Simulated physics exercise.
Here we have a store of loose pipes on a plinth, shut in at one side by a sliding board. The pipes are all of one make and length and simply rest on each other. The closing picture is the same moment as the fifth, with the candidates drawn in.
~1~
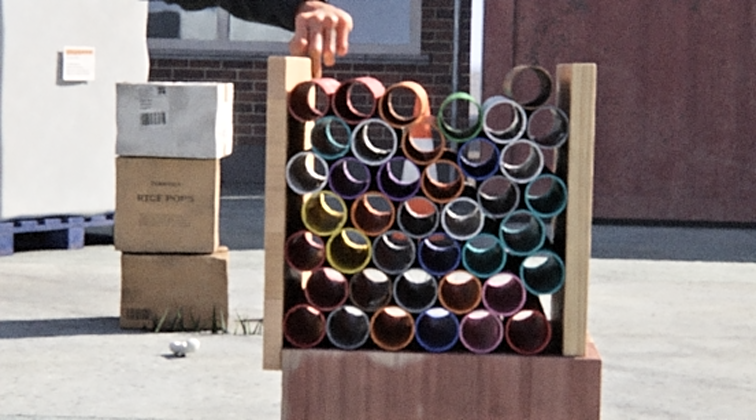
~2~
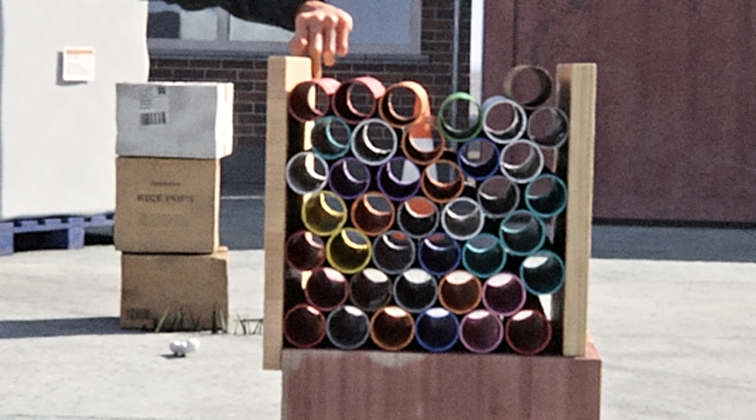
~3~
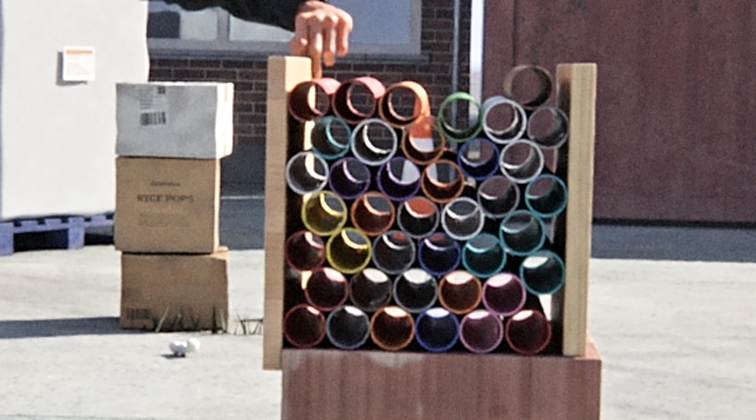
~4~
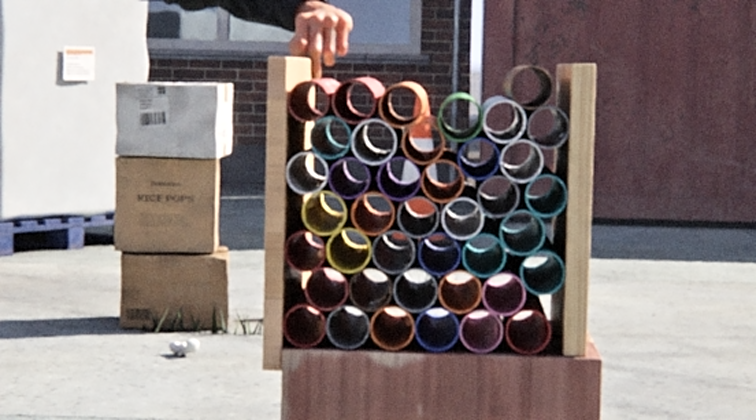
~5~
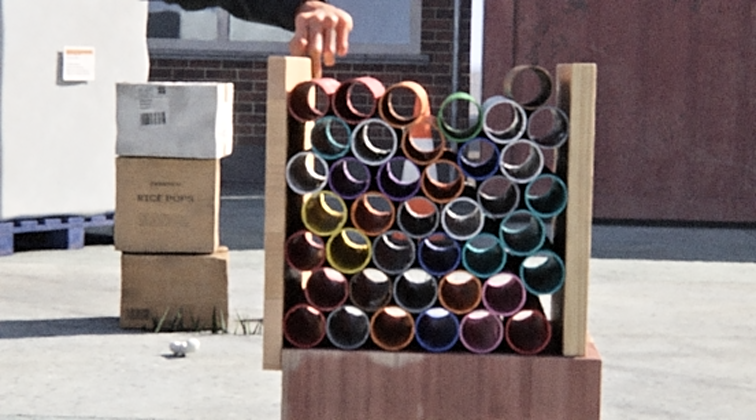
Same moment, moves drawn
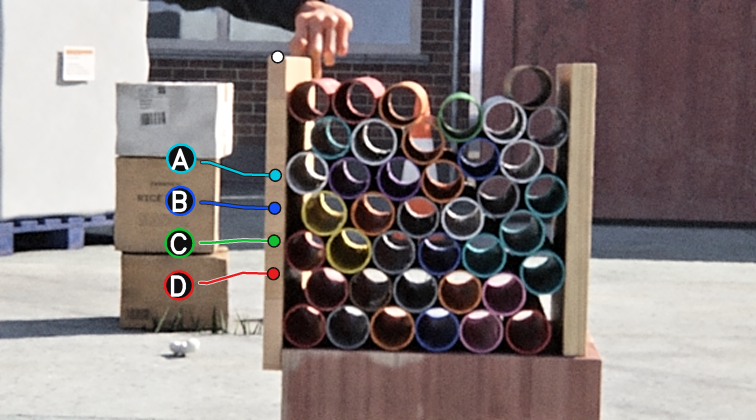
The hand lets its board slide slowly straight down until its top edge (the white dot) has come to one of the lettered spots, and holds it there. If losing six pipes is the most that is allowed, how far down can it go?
Down to D.
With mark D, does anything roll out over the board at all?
At D: Yes.
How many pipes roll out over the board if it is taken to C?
It comes to four.
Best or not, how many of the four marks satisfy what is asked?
Four of them.
On the marked copy, A at (275, 175); B at (275, 208); C at (274, 241); D at (274, 273); the white dot at (278, 57).
Following D. Soon after the start, top of the board (286, 148).
Later, top of the board (284, 248).
In the end, top of the board (283, 273), four out over the board.
As for the rest, A one out over the board; B four out over the board; C four out over the board.
